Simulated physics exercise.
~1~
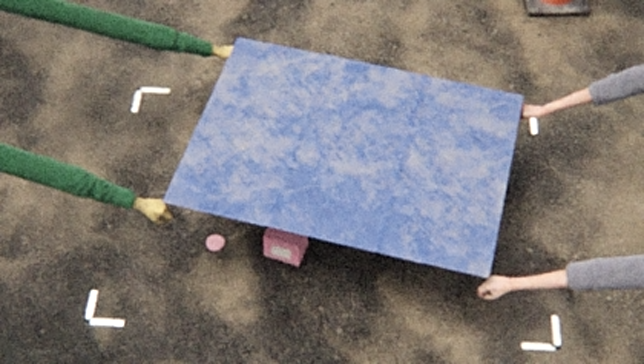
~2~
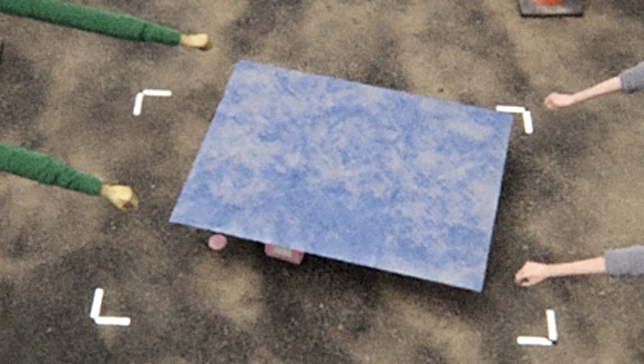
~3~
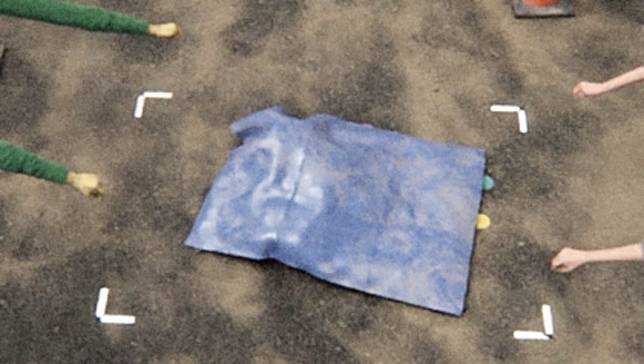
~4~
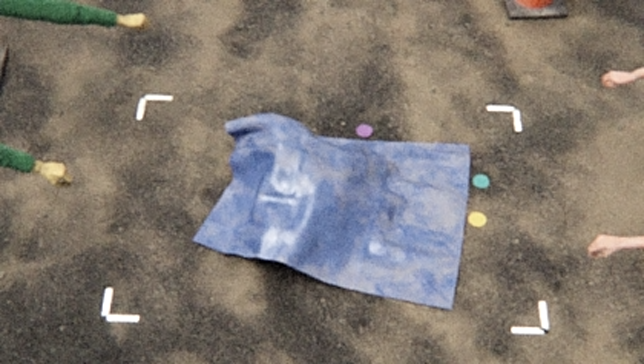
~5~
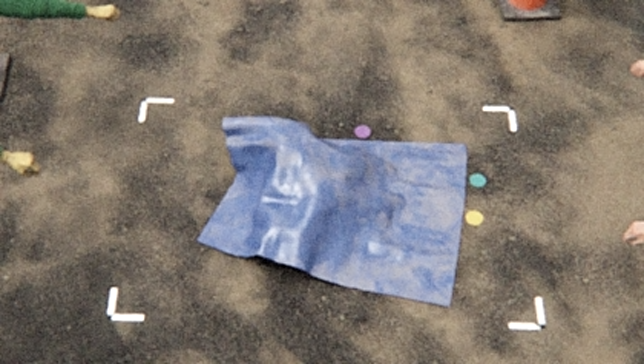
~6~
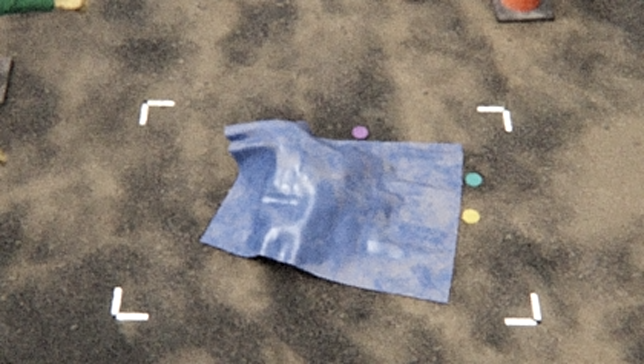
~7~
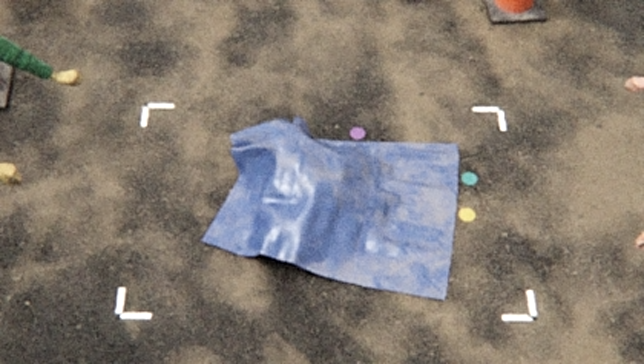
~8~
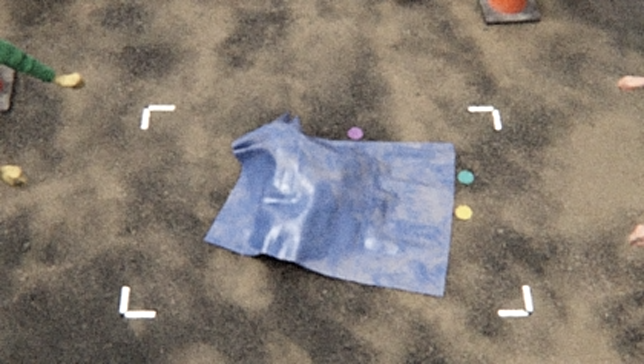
Four hands release a blue tarp, which drops and crumples over a pink coaster and box.
